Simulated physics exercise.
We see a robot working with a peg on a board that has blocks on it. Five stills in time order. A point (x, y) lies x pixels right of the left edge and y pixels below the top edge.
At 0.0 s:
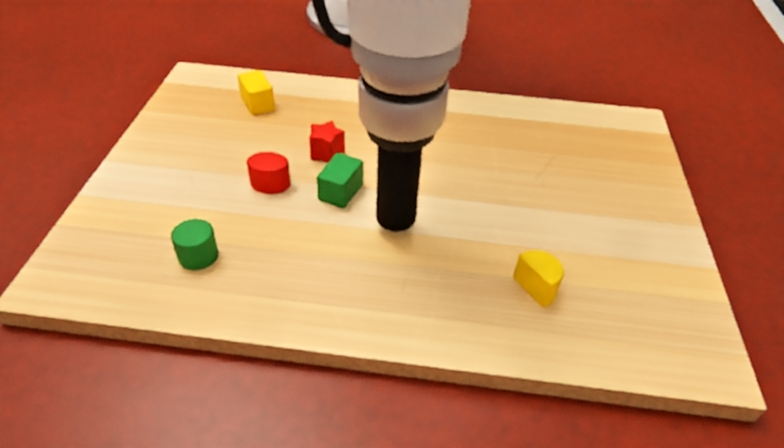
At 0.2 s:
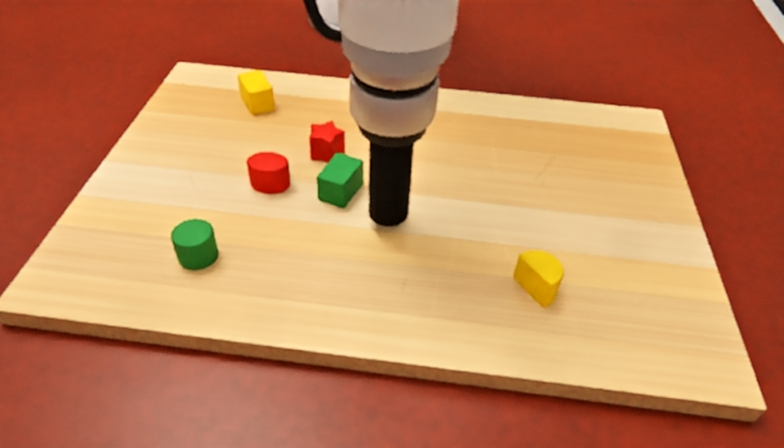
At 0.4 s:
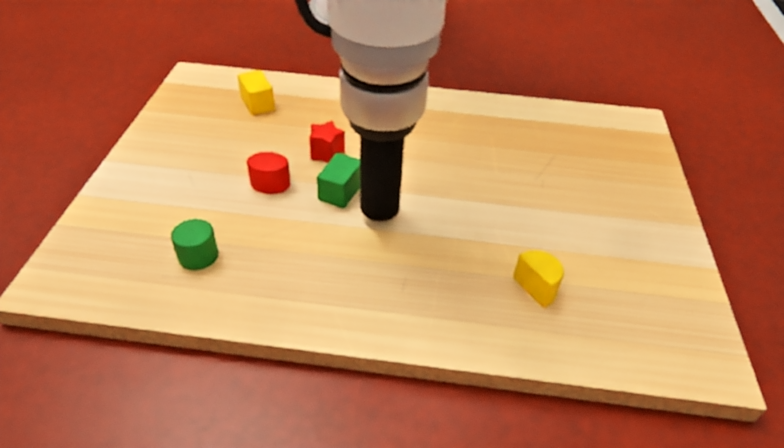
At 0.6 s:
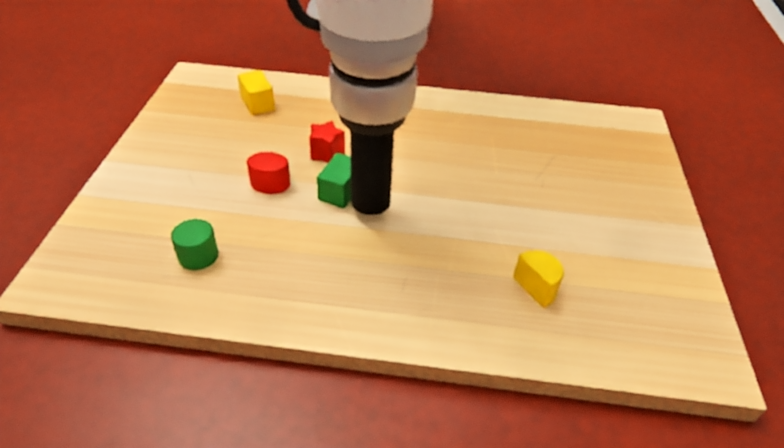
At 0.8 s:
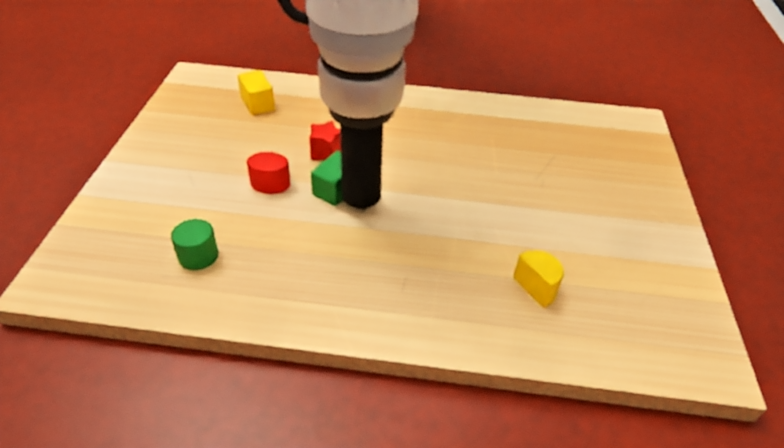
The black peg moves a short way left and nudges the green block slightly left.
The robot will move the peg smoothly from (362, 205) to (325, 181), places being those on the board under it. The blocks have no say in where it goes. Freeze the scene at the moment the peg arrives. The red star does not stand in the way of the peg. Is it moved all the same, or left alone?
It gets displaced.
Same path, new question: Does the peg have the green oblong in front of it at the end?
Yes, it checks out.
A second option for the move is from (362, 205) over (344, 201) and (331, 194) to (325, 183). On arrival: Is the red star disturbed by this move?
That block is shifted.
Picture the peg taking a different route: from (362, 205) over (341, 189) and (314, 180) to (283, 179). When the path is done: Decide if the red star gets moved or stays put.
That block ends up displaced.
On the path given first. Halfway along, peg (343, 183); green oblong (319, 153).
At the end, peg (325, 171); red elliptical block in place; red star (324, 123), turned 25° clockwise; green oblong (301, 142), turned 15° clockwise.
